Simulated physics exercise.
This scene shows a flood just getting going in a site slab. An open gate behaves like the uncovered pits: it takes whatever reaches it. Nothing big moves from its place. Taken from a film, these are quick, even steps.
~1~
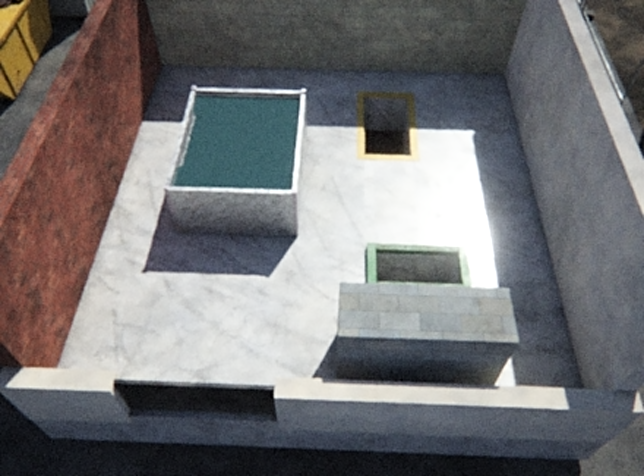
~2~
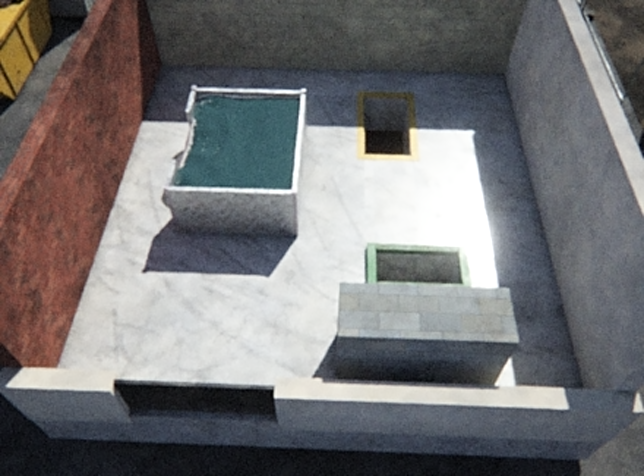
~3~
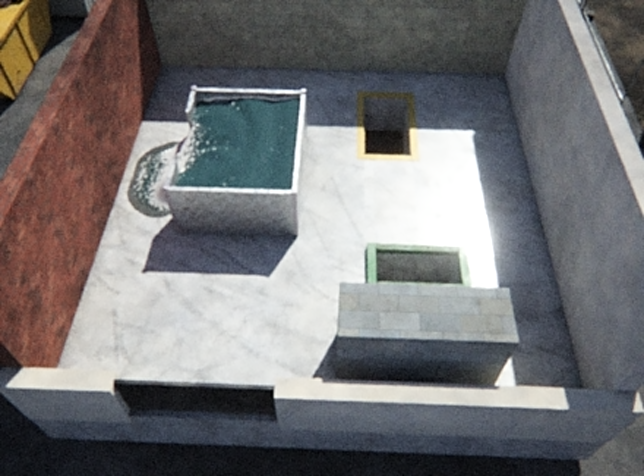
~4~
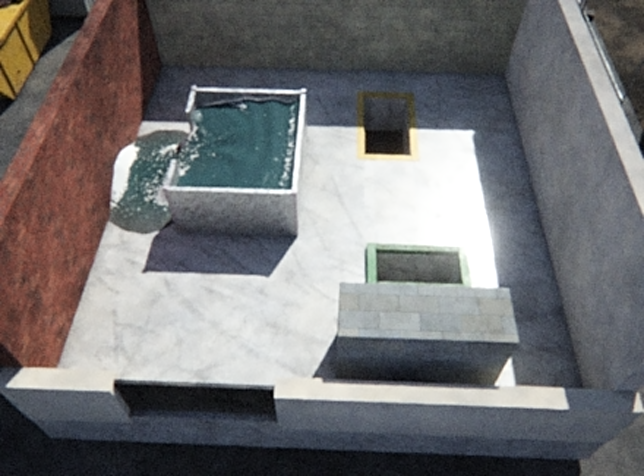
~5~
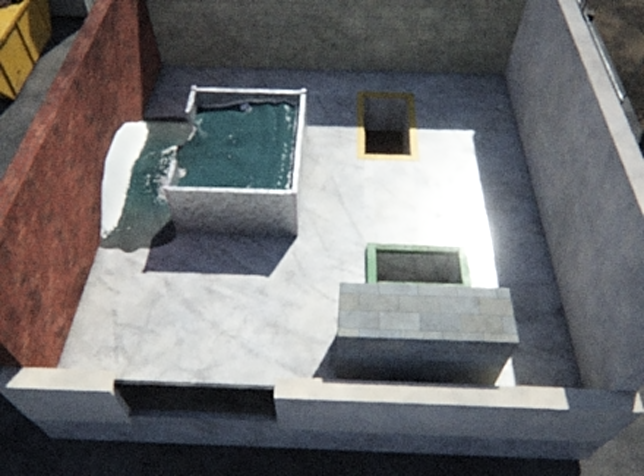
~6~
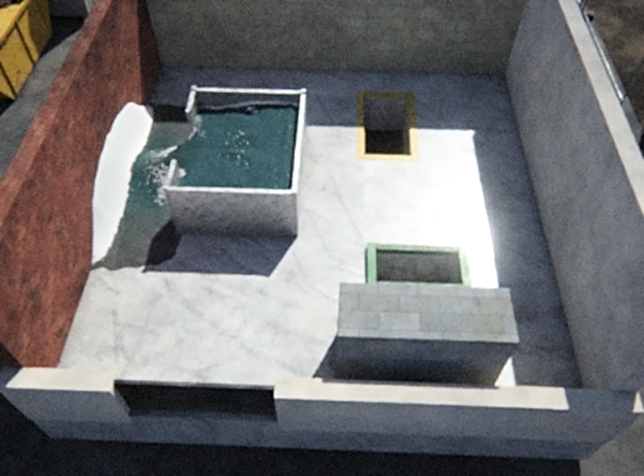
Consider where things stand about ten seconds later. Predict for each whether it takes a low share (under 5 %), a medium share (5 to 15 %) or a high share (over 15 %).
Prediction: The gate takes a low share; the yellow pit takes a high share; the green pit takes a low share.
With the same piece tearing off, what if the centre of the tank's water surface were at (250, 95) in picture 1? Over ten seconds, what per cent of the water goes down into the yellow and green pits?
Within ten seconds the yellow pit collects 15 percent of the total and the green pit 0 percent.
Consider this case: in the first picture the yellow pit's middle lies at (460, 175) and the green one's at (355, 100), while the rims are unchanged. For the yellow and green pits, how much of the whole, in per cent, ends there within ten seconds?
For yellow, 15 in a hundred; for green, 4 in a hundred.
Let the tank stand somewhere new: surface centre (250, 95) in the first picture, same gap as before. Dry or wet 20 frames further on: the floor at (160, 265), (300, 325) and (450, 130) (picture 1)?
As listed: Awash, awash, dry.
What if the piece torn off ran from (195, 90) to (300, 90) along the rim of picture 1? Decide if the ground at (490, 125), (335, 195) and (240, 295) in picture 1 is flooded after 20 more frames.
As listed: Awash, clear, not flooded.
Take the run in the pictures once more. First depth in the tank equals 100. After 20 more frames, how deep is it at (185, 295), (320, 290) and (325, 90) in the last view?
Estimated readings in sequence: 4, 4, 8 percent.
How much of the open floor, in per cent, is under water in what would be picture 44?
Estimated share: Around 90 %.
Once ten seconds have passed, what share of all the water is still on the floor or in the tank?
My estimate is some 74 percent.
A moment on, water covers 20 % of the floor; the gate 0 %, the yellow pit 0 %, the green pit 0 %.
Next, water covers 35 % of the floor; the gate 0 %, the yellow pit 0 %, the green pit 0 %.
Then, water covers 55 % of the floor; the gate 0 %, the yellow pit 2 %, the green pit 0 %.
Later, water covers 90 % of the floor; the gate 0 %, the yellow pit 11 %, the green pit 0 %.
In the end, water covers 100 % of the floor; the gate 0 %, the yellow pit 26 %, the green pit 0 %.
